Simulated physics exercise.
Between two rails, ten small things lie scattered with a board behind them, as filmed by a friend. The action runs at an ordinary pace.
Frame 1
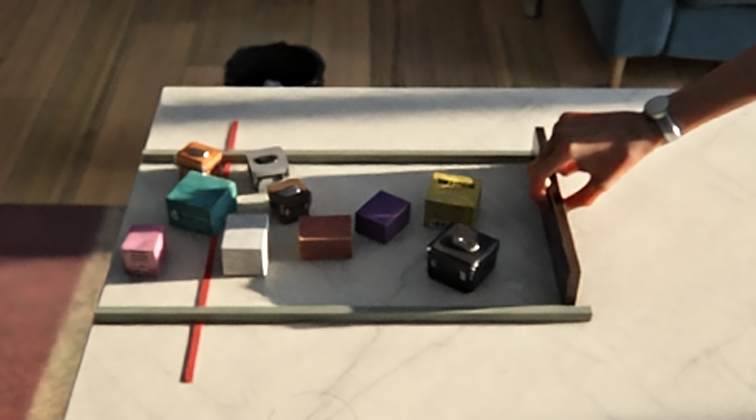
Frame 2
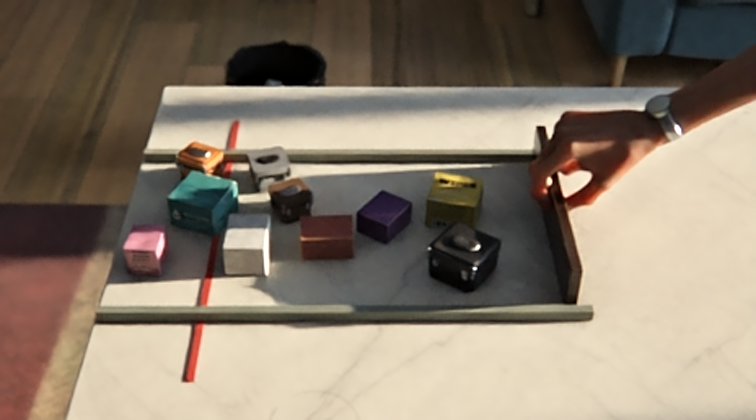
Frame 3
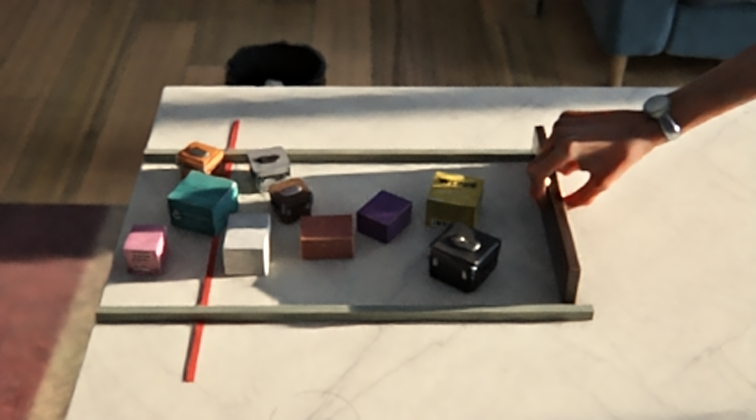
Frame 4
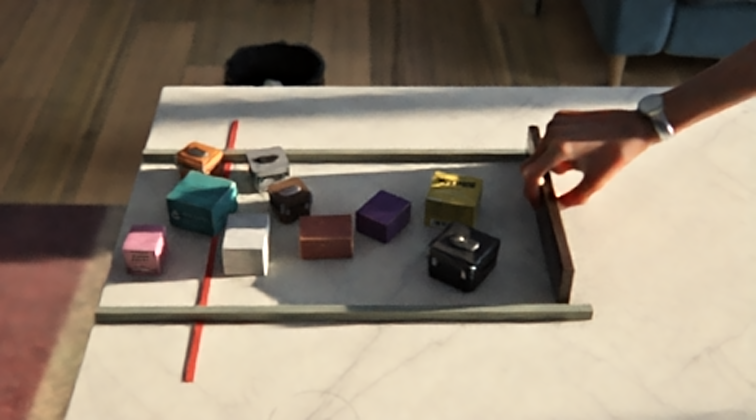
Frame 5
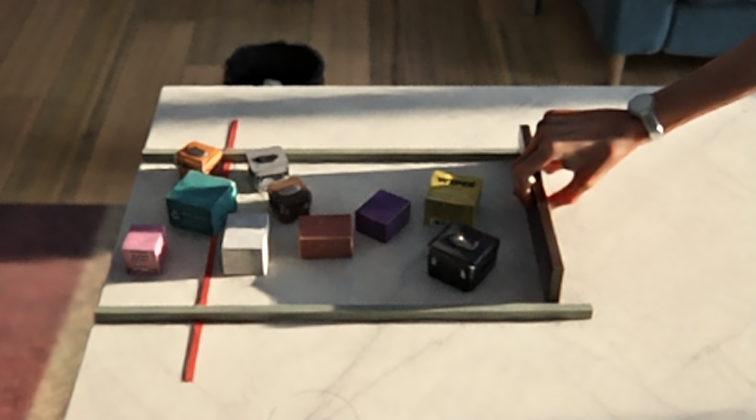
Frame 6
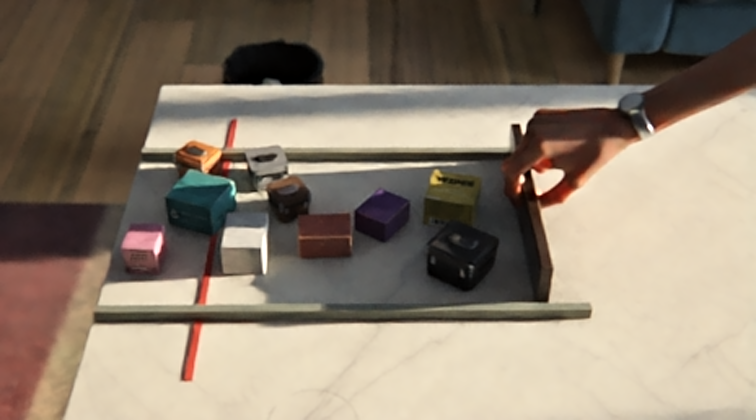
A hand wearing a watch holds a dark board upright at the right end of two rails, barely moving at first. It then slides the board a short way left toward the scattered small boxes, which stay in place around the red tape, a narrow gap still separating the board from the black case.
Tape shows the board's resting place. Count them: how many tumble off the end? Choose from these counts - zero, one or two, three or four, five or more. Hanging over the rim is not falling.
Count: Three or four.
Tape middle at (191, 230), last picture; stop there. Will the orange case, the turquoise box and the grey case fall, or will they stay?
Orange case stays put, turquoise box goes off, grey case stays put.
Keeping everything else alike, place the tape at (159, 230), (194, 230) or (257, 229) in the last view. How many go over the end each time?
Going through each try, you'd get 6, 3 and 1.
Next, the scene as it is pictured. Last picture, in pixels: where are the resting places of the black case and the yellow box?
Black case: About (177, 268); yellow box: About (191, 204).
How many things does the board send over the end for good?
The number that fall is 3.
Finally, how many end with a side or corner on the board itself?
Number in contact with it: 4.
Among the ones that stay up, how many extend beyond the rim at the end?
0 overhanging.
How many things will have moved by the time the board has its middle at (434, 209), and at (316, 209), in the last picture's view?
I make it 3 at the first spot and 7 at the other.
Early on, none off yet; pink box at rest near (145, 249); orange case at rest near (199, 164); turquoise box at rest near (201, 202).
A while later, none off yet; pink box at rest near (145, 249); orange case at rest near (199, 164); turquoise box travelled about its own width near (167, 205).
Finally, the number that fall off is three or four; lost, brown case, turquoise box and pink box.
